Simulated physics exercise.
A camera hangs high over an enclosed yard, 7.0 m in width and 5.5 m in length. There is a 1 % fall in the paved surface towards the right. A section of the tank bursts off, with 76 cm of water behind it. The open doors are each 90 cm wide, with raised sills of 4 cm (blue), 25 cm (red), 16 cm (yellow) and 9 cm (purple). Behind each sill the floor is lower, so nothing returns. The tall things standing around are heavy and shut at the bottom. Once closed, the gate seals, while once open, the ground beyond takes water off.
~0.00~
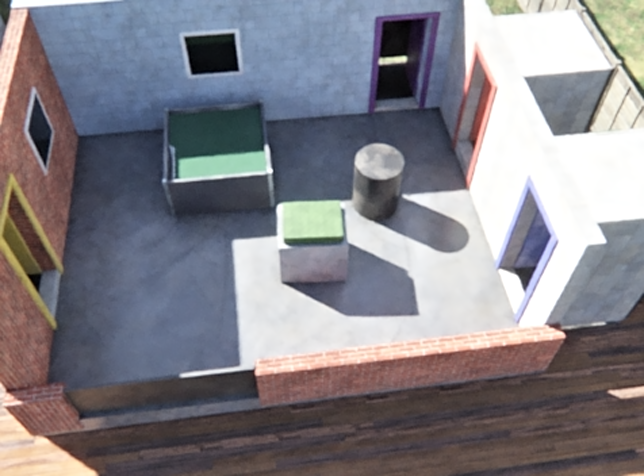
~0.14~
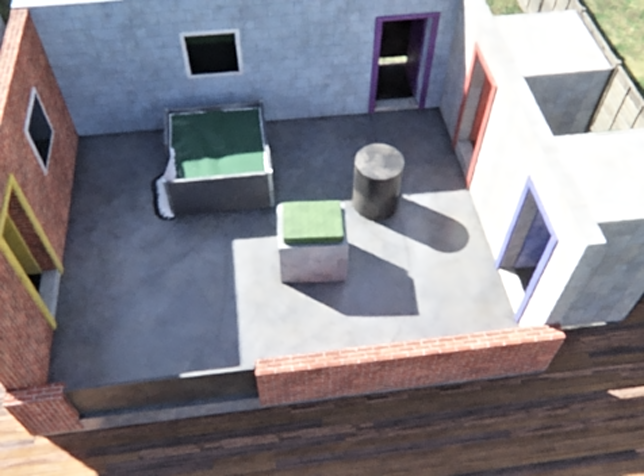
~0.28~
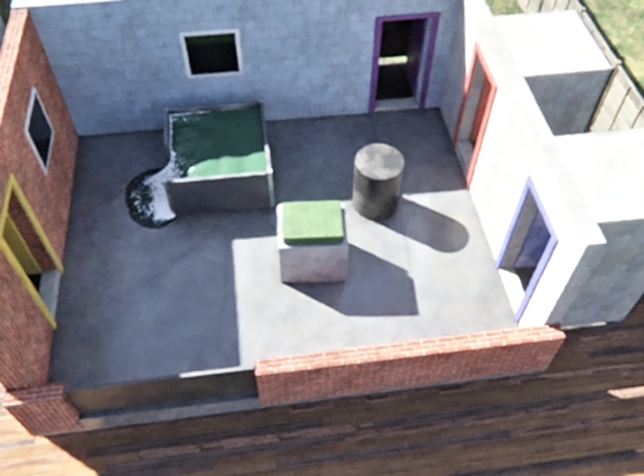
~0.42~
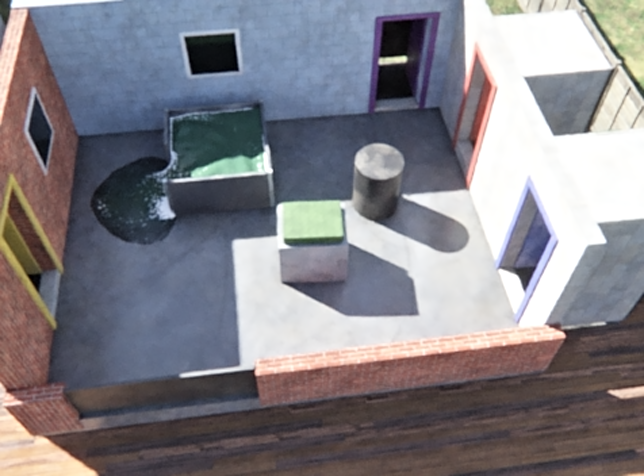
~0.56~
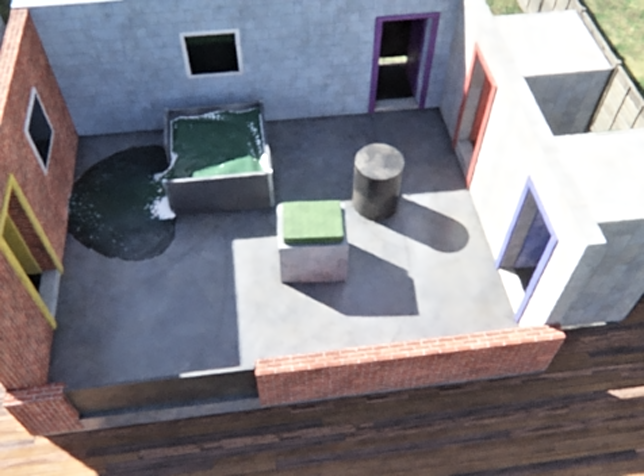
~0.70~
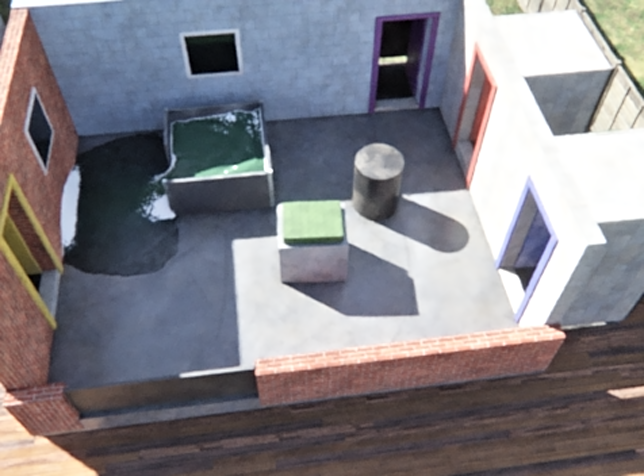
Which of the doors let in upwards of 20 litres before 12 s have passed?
Blue door: Beyond the set amount. Red door: Short of the set amount. Yellow door: Short of the set amount. Purple door: Short of the set amount.
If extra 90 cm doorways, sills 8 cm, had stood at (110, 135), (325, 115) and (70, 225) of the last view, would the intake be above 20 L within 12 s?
Well, the first is on the high side, the second is on the low side, and the third is on the high side.
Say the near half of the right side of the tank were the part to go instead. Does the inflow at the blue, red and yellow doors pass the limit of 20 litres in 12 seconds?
Then: Blue beyond it, red short of it, yellow short of it.
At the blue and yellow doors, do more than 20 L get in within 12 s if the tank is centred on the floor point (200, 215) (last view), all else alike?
Relative to the limit, blue is beyond it and yellow is beyond it.
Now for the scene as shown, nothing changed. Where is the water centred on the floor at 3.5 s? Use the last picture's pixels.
(166, 219).
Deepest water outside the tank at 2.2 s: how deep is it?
38 cm or so.
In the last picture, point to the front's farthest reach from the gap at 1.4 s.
Location: Approx. (50, 361) in the last view.
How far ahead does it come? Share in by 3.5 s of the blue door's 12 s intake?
0 percent or so by then.
After 1.4 s water covers 20 % of the floor and is deepest (41 cm) near (81, 210); blue door not reached, red door not reached, yellow door 17 cm at the sill, 0 L in, purple door not reached.
After 2.2 s water covers 25 % of the floor and is deepest (38 cm) near (79, 139); blue door not reached, red door not reached, yellow door 15 cm at the sill, 2 L in, purple door not reached.
After 3.5 s water covers 40 % of the floor and is deepest (23 cm) near (80, 218); blue door not reached, red door not reached, yellow door 11 cm at the sill, 3 L in, purple door not reached.
After 7.0 s water covers 80 % of the floor and is deepest (13 cm) near (509, 330); blue door 12 cm at the sill, 32 L in, red door 6 cm at the sill, 0 L in, yellow door 6 cm at the sill, 3 L in, purple door 3 cm at the sill, 0 L in.
After 12.0 s water covers 95 % of the floor and is deepest (11 cm) near (513, 309); blue door 11 cm at the sill, 186 L in, red door 9 cm at the sill, 0 L in, yellow door 3 cm at the sill, 3 L in, purple door 9 cm at the sill, 0 L in.
